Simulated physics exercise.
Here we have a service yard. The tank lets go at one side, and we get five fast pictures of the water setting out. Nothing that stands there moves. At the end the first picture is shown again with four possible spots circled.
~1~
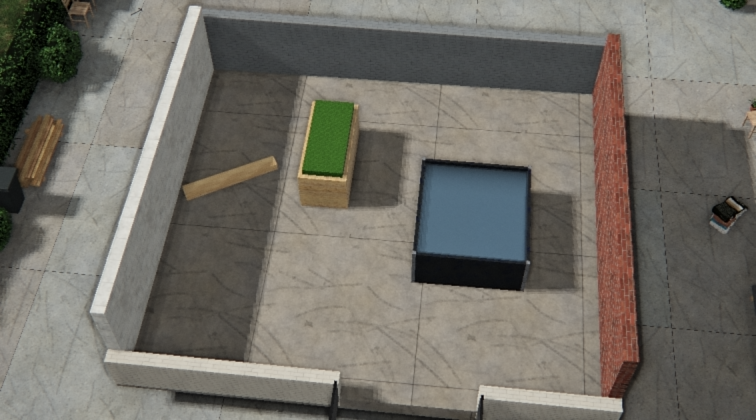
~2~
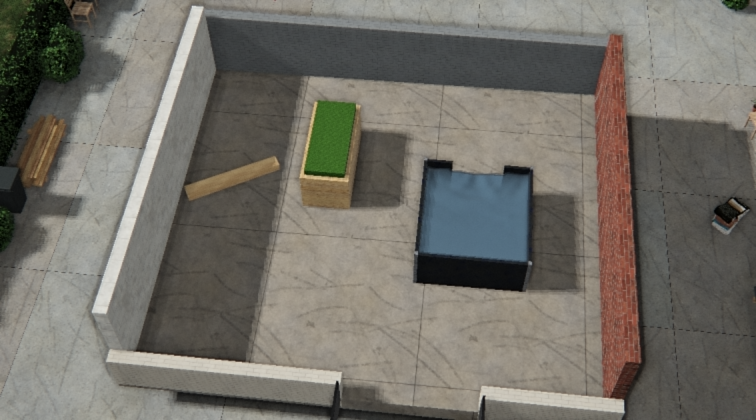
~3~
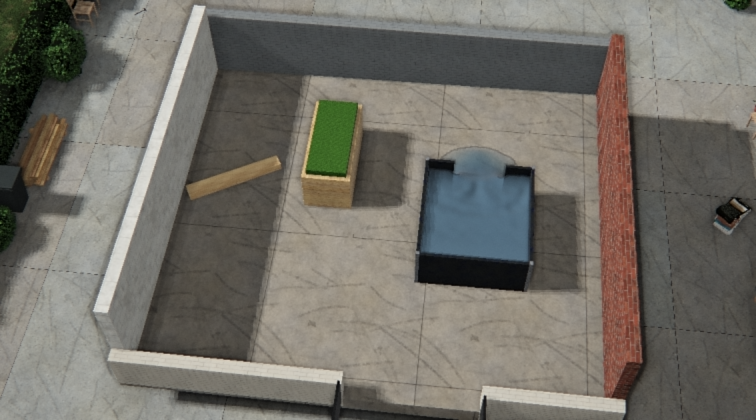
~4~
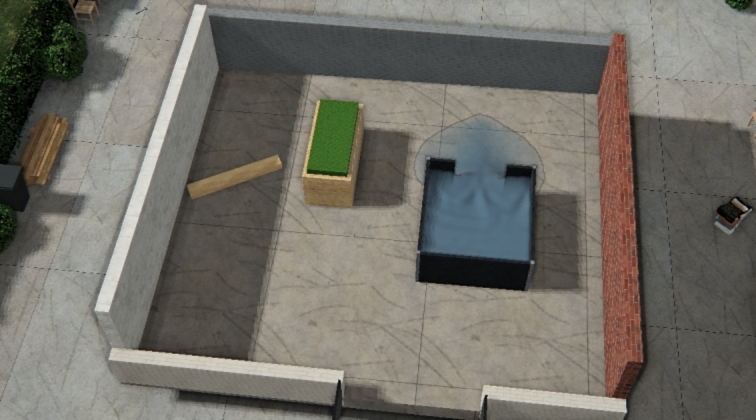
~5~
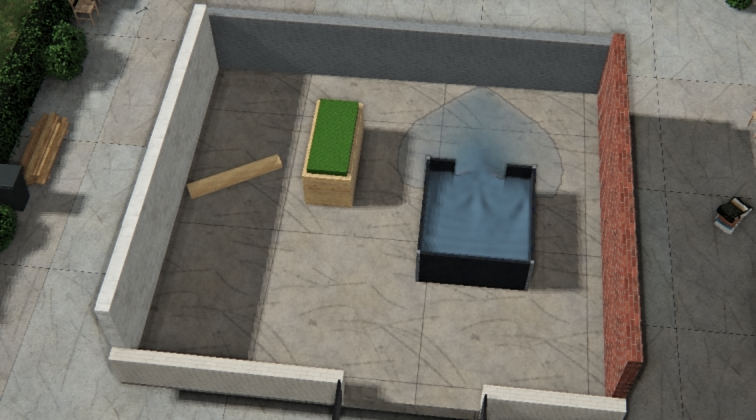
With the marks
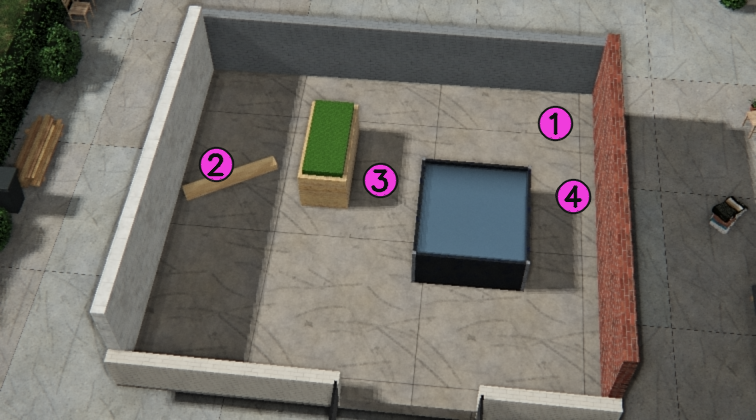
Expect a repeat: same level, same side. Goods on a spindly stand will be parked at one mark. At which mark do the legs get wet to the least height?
It is 3.
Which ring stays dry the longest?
That would be 3.
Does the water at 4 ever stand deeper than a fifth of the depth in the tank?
No, it does not.
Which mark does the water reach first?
It is 1.
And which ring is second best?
That would be 4.
On the marked copy, 1 at (555, 123); 2 at (216, 164); 3 at (380, 180); 4 at (573, 196).
With 1, the water peaks at about 35 % of the depth that stood in the tank.
With 2, the water peaks at about 25 % of the depth that stood in the tank.
With 3, the water peaks at about 5 % of the depth that stood in the tank.
With 4, the water peaks at about 9 % of the depth that stood in the tank.
